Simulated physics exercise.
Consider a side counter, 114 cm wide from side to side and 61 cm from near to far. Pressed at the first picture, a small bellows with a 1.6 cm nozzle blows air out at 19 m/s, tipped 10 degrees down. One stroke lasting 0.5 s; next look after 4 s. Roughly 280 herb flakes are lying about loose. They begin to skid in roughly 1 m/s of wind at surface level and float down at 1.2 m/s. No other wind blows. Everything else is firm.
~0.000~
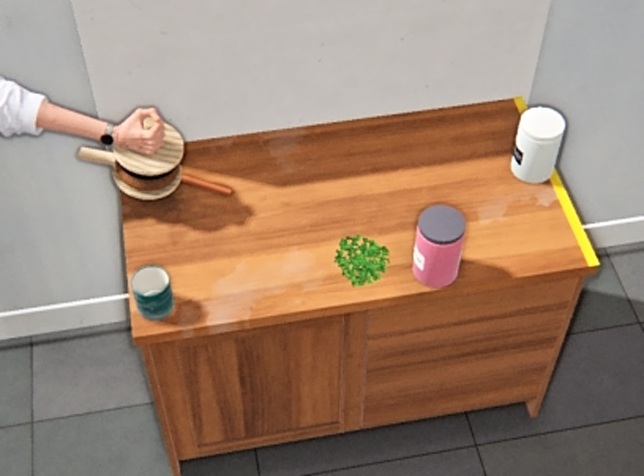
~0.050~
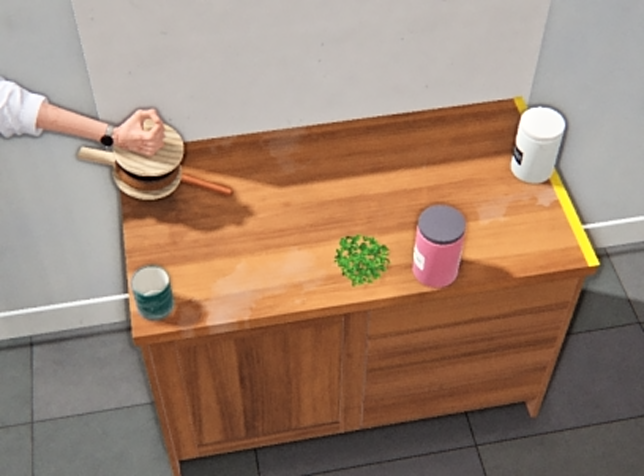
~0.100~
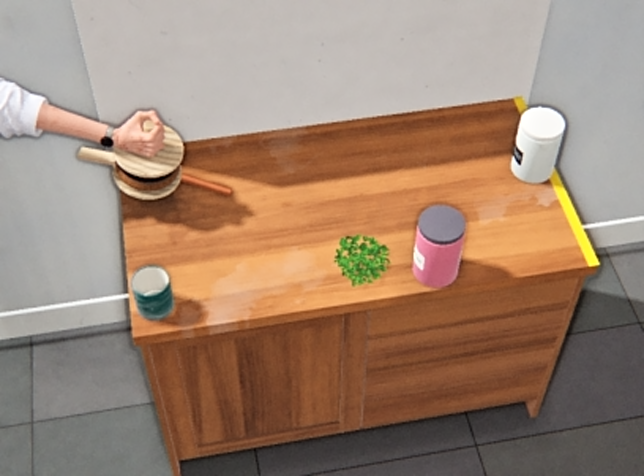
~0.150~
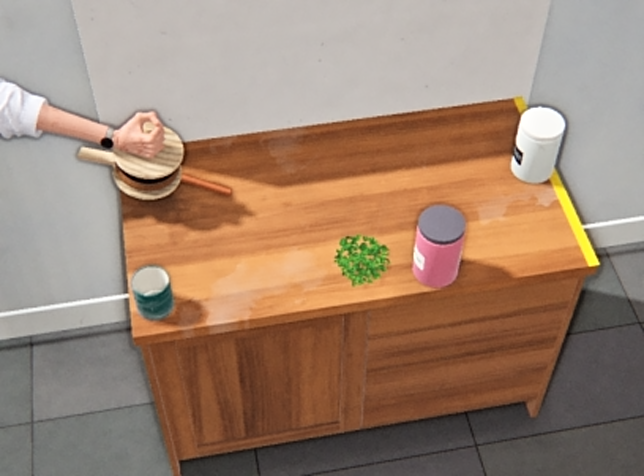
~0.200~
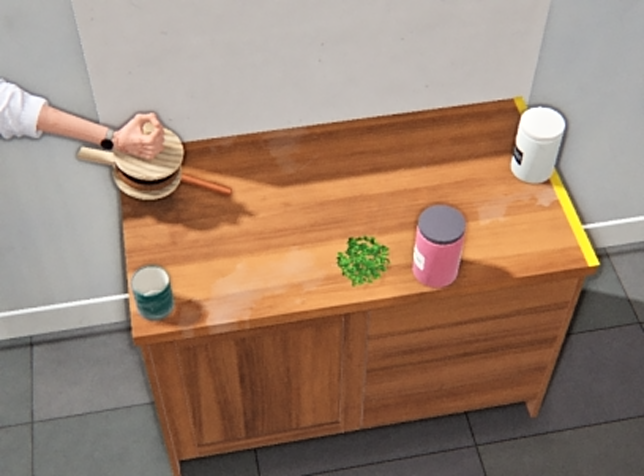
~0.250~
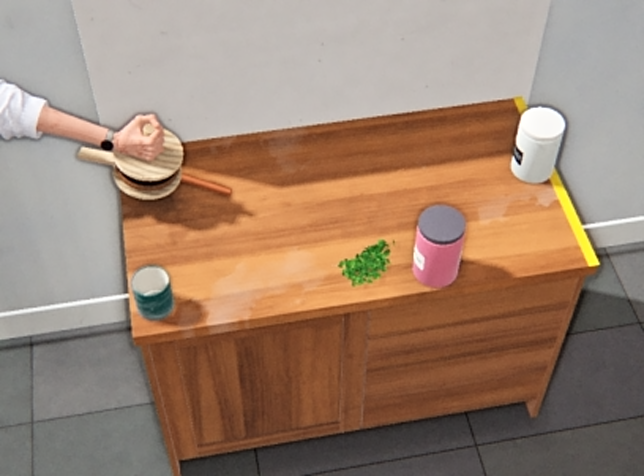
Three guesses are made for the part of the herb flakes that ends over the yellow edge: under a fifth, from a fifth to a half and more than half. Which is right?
Among the herb flakes, I reckon less than one in five wind up over the yellow edge.
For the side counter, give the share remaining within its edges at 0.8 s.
I reckon some 10 %.
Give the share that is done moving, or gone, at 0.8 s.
About 90 per cent.
After 0.8 s, 12 % are still on the top, 1 % are over the yellow edge.
After 1.3 s, 12 % are still on the top, 1 % are over the yellow edge.
After 2.2 s, 12 % are still on the top, 1 % are over the yellow edge.
After 4.0 s, at the end, 1 % are over the yellow edge.
